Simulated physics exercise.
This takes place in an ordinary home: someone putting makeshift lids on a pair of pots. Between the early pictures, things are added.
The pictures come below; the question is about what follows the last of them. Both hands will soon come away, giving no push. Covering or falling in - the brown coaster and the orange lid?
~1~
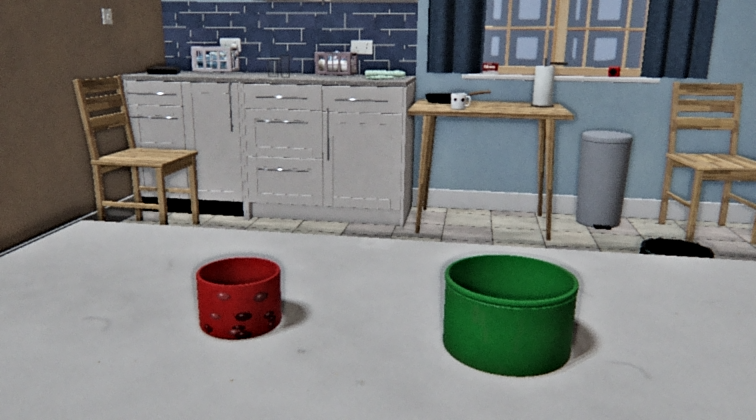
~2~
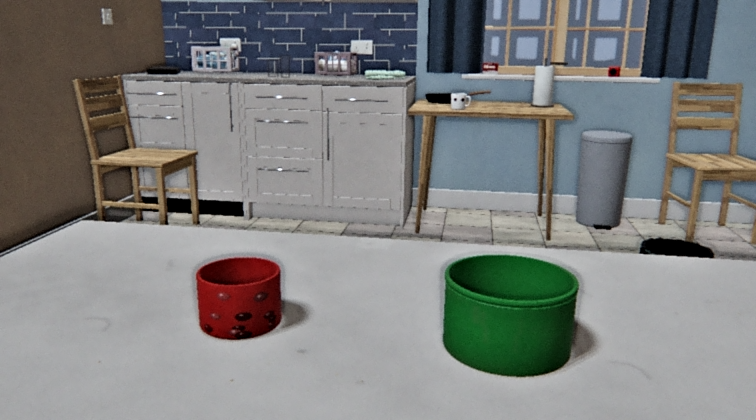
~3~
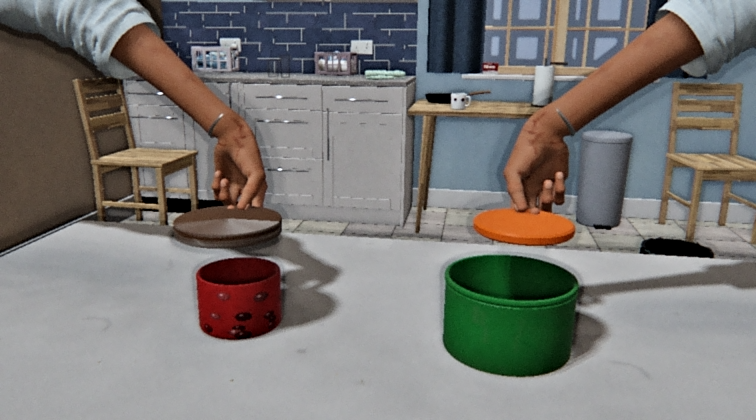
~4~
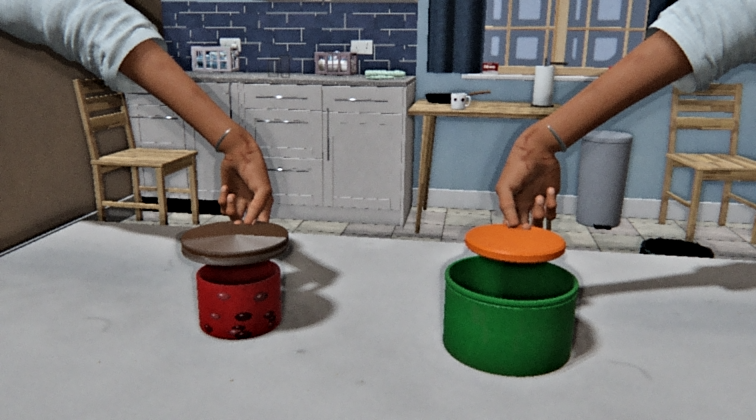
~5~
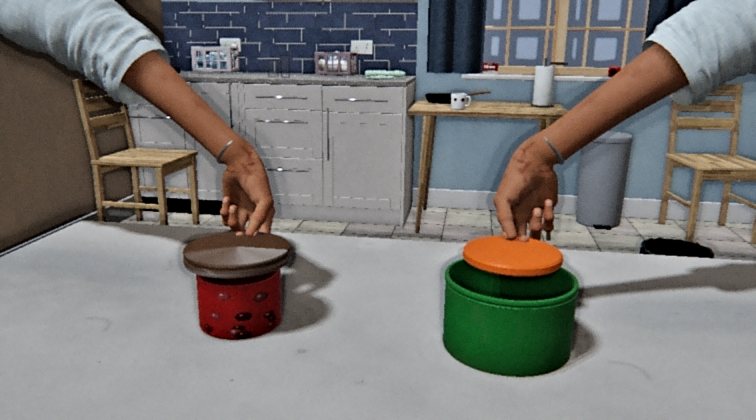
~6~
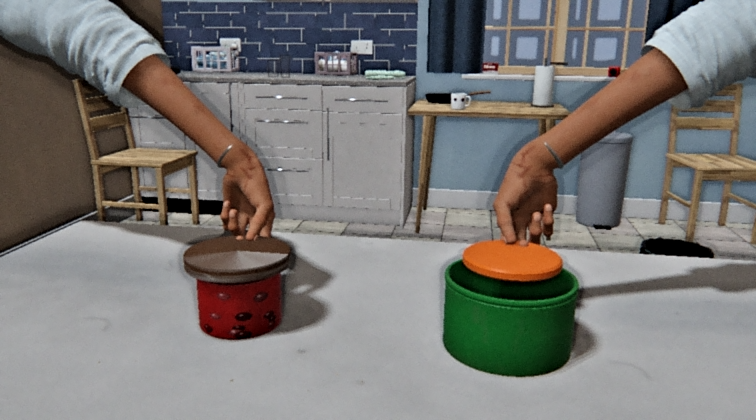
Result: The brown coaster stays put; the orange lid won't stay up.
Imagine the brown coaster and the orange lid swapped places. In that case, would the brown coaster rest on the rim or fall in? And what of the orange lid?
The brown coaster slides in, and the orange lid is held up.
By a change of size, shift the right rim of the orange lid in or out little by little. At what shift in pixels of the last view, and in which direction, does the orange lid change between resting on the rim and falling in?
Rightward, near 12 pixels.
Then, 0.14 s past the last view, brown coaster sitting on the rim near (238, 264); orange lid travelled a little near (509, 296).
Finally, the brown coaster covers the opening, near (238, 264); the orange lid drops inside, near (506, 337).
